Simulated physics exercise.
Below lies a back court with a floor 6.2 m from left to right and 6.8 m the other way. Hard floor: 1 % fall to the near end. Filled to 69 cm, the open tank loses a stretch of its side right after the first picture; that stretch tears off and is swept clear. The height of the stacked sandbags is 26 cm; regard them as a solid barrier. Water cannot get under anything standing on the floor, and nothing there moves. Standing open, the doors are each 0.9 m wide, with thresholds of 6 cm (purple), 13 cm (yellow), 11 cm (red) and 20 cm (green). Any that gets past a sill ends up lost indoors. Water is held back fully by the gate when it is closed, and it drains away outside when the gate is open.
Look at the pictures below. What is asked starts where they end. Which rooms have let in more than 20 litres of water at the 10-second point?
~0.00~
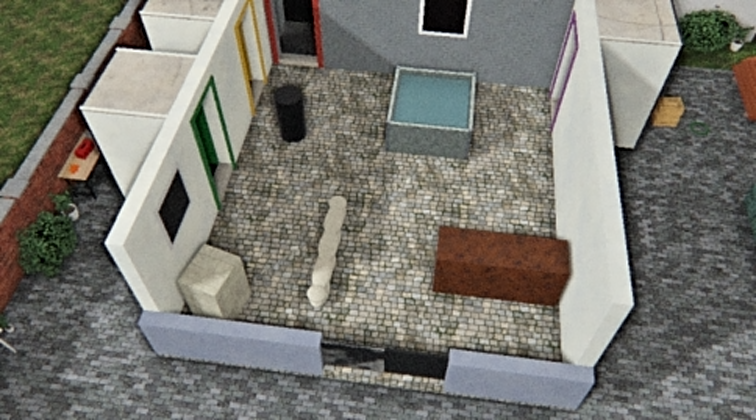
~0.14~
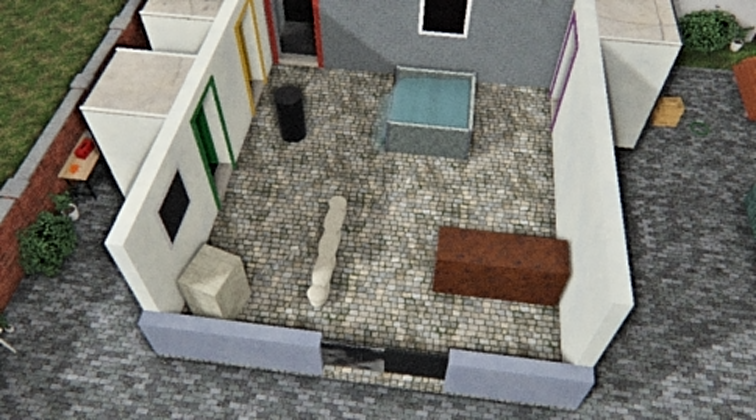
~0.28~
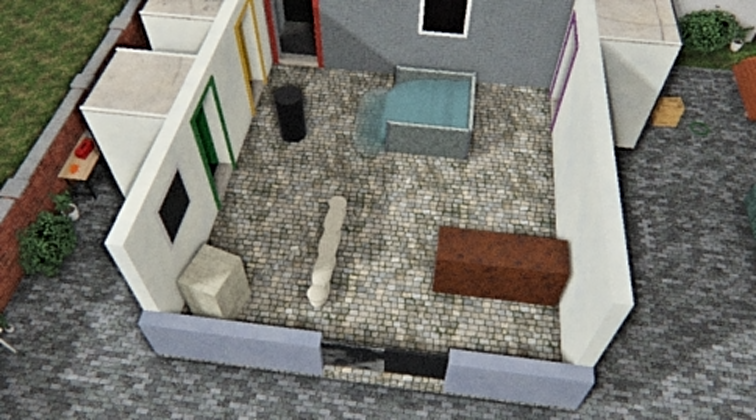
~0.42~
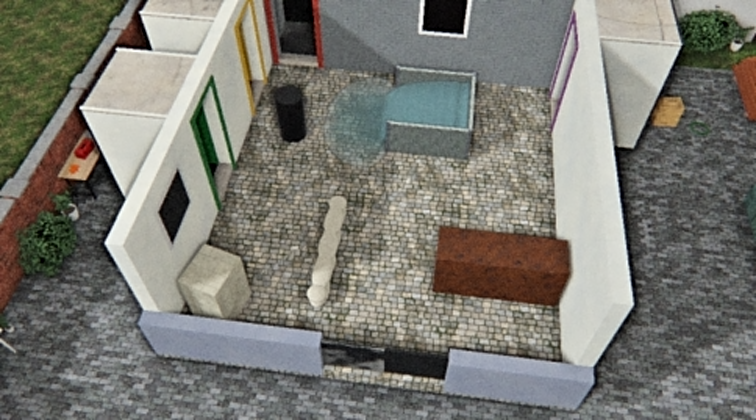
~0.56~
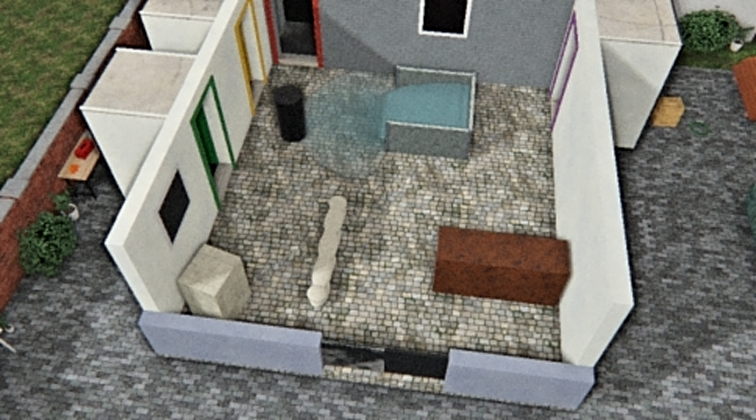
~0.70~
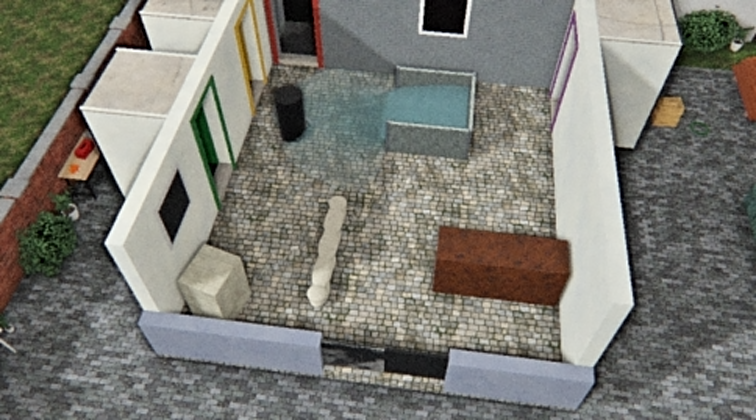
The room behind the purple door is at or below 20 litres; the room behind the yellow door is above 20 litres; the room behind the red door is above 20 litres; the room behind the green door is at or below 20 litres.
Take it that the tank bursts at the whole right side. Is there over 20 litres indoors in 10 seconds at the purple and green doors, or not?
At the purple door the limit is surpassed; at the green door it is not exceeded.
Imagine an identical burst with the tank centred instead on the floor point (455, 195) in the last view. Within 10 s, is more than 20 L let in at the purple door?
Against that limit: Purple under.
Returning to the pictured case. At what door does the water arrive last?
That would be the purple door.
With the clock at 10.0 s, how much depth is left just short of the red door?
Reading: Close to 1.5 cm.
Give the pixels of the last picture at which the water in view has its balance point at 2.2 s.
Its balance point lies near (329, 127).
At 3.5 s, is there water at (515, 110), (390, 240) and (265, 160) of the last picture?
First spot not yet wet, second not yet wet, third submerged.
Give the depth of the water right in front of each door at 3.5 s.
Purple 0 cm, yellow 16 cm, red 14 cm, green 11 cm.
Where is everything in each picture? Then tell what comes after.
The first picture shows still water, 69 cm deep, in the open tank at (432, 101).
In the second picture, water pours out at (394, 113) and has run 0.9 m, to (383, 151); typically 9 cm deep outside, 69 cm at the open tank's back.
In the third picture, the front is at (362, 151), 1.0 m from the gap at (394, 115); 1.2 m2 of floor is under water; 67 cm left at the back of the open tank.
In the fourth picture, water pours out at (394, 116) and has run 1.4 m, to (333, 148); typically 9 cm deep outside, 60 cm at the open tank's back.
In the fifth picture, water pours out at (394, 116) and has run 1.9 m, to (311, 100); typically 7 cm deep outside, 59 cm at the open tank's back.
In the sixth picture, the front is at a hidden place, 2.5 m from the gap at (394, 117); 5.9 m2 of floor is under water; 53 cm left at the back of the open tank.
After 1.4 s water covers 25 % of the floor and is deepest (36 cm) near (272, 66); purple door not reached, yellow door 25 cm at the sill, 52 L in, red door 11 cm at the sill, 0 L in, green door 10 cm at the sill, 0 L in.
After 2.2 s water covers 30 % of the floor and is deepest (32 cm) near (262, 93); purple door not reached, yellow door 29 cm at the sill, 157 L in, red door 17 cm at the sill, 13 L in, green door 16 cm at the sill, 0 L in.
After 3.5 s water covers 40 % of the floor and is deepest (26 cm) near (174, 335); purple door not reached, yellow door 16 cm at the sill, 223 L in, red door 14 cm at the sill, 53 L in, green door 11 cm at the sill, 0 L in.
After 6.0 s water covers 55 % of the floor and is deepest (18 cm) near (272, 348); purple door not reached, yellow door 6 cm at the sill, 228 L in, red door 5 cm at the sill, 57 L in, green door 3 cm at the sill, 0 L in.
After 10.0 s water covers 75 % of the floor and is deepest (10 cm) near (174, 335); purple door 4 cm at the sill, 0 L in, yellow door 2 cm at the sill, 229 L in, red door 2 cm at the sill, 58 L in, green door 6 cm at the sill, 0 L in.
